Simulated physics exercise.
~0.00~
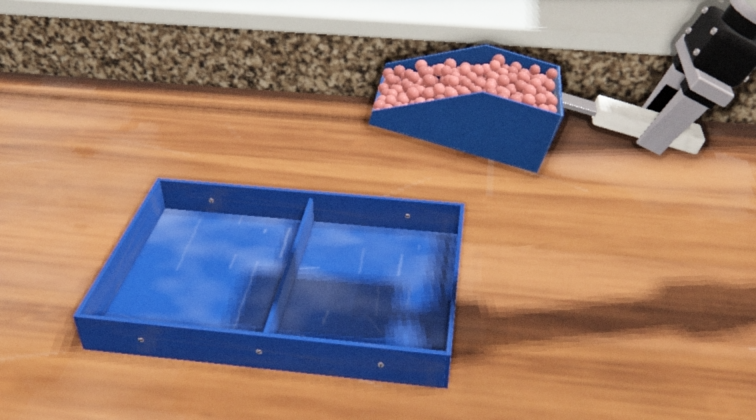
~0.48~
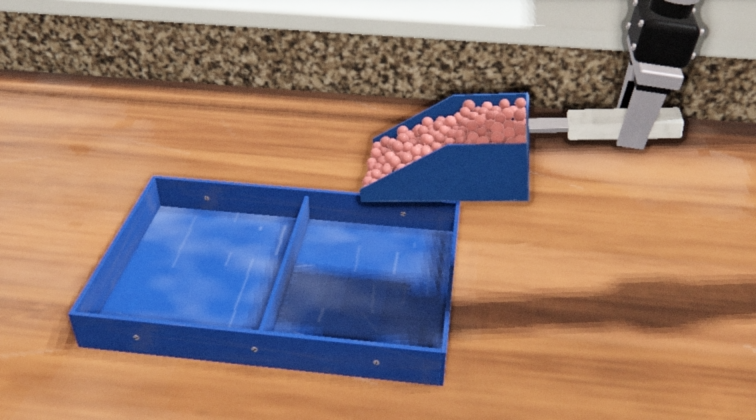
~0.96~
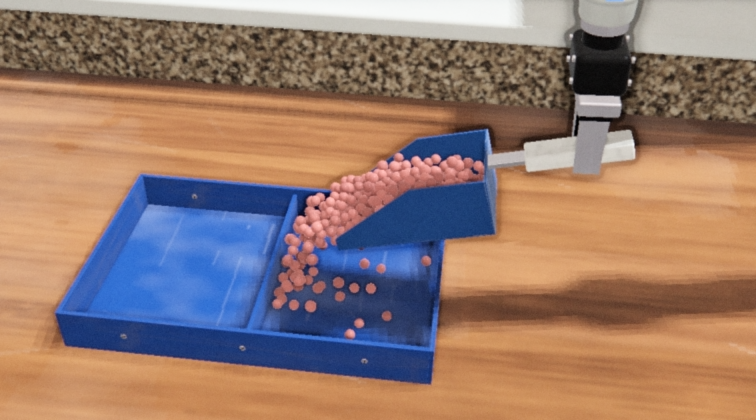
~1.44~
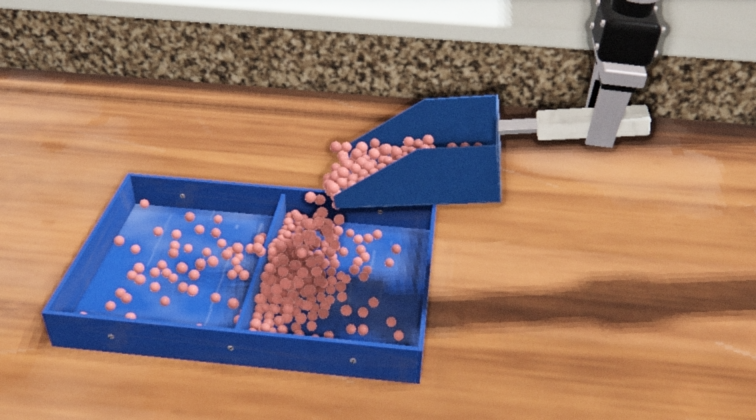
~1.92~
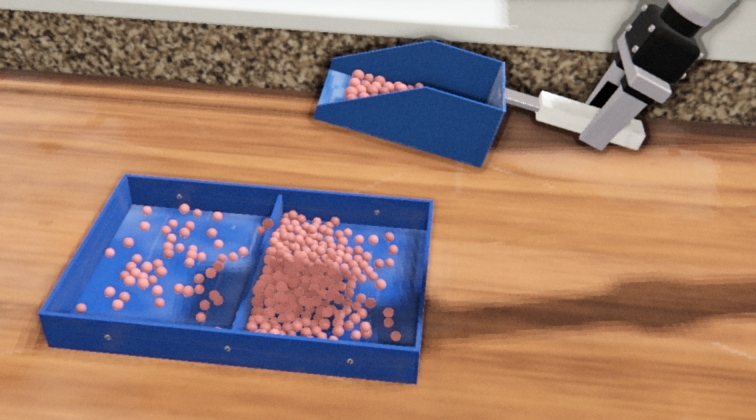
In this clip, a robot arm lowers a blue scoop of pink beads over a divided blue tray and tips it, spilling beads into both parts, then levels and tilts it back, leaving most in the right part, fewer in the left, and some still in the scoop.
